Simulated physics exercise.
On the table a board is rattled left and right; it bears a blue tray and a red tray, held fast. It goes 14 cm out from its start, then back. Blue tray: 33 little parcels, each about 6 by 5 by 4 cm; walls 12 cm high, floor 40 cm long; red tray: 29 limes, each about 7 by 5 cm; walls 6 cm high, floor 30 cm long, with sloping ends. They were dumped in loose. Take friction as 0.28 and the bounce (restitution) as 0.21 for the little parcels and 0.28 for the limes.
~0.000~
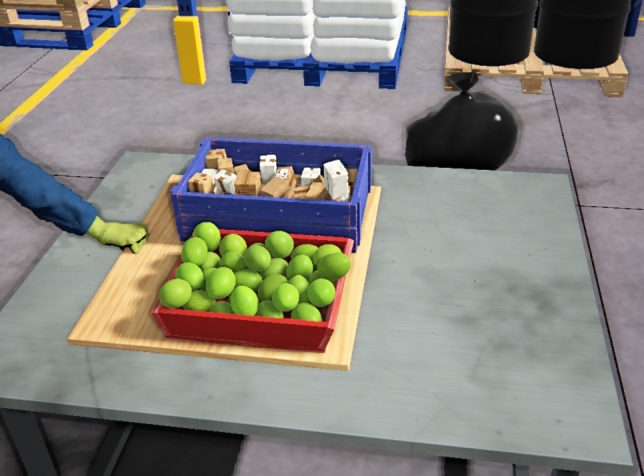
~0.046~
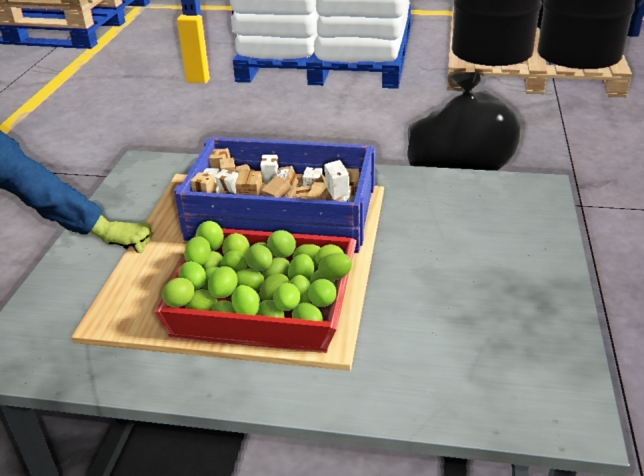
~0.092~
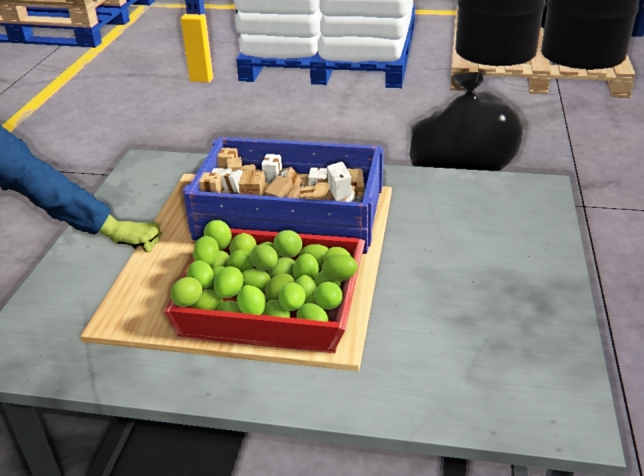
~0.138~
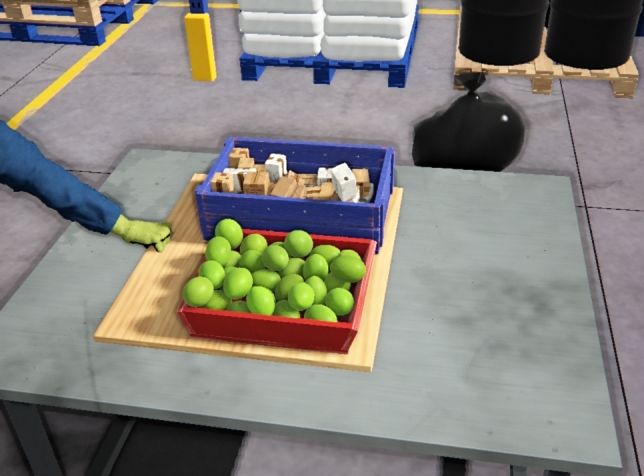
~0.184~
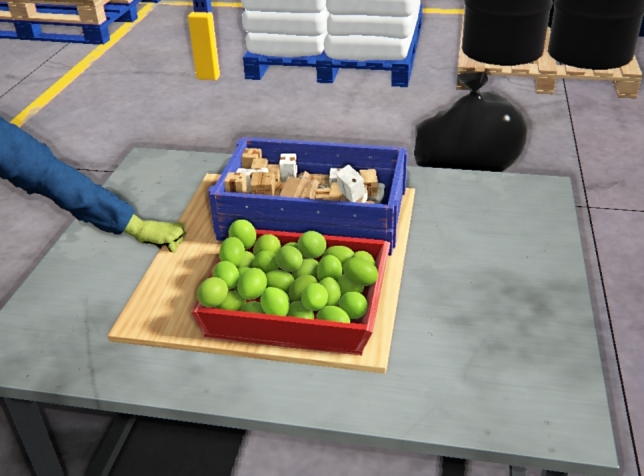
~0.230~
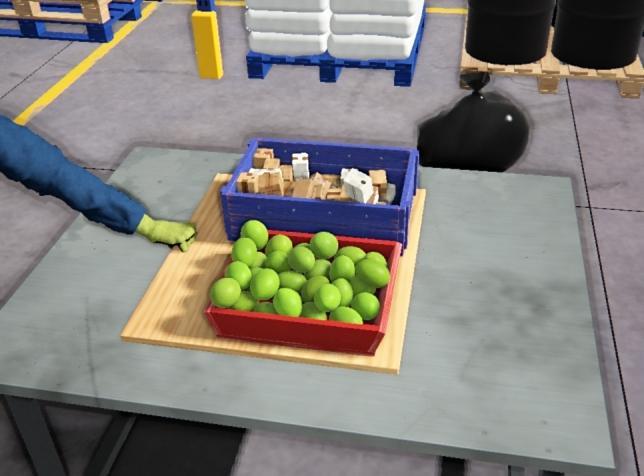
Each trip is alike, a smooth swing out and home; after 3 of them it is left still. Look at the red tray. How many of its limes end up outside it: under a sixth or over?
Out of the red tray go fewer than one in six of the limes.
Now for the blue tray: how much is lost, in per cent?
Blue tray 0 per cent.
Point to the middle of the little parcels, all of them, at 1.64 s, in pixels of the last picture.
Near (325, 199).
After 0.58 s, 0 of 33 out of the blue tray and 0 of 29 out of the red tray.
After 1.03 s, 0 of 33 out of the blue tray and 0 of 29 out of the red tray.
After 1.64 s, 0 of 33 out of the blue tray and 0 of 29 out of the red tray.
When it is over (at 2.44 s), 0 of 33 out of the blue tray and 0 of 29 out of the red tray. Asked share, 0 of 29, 0 per cent.
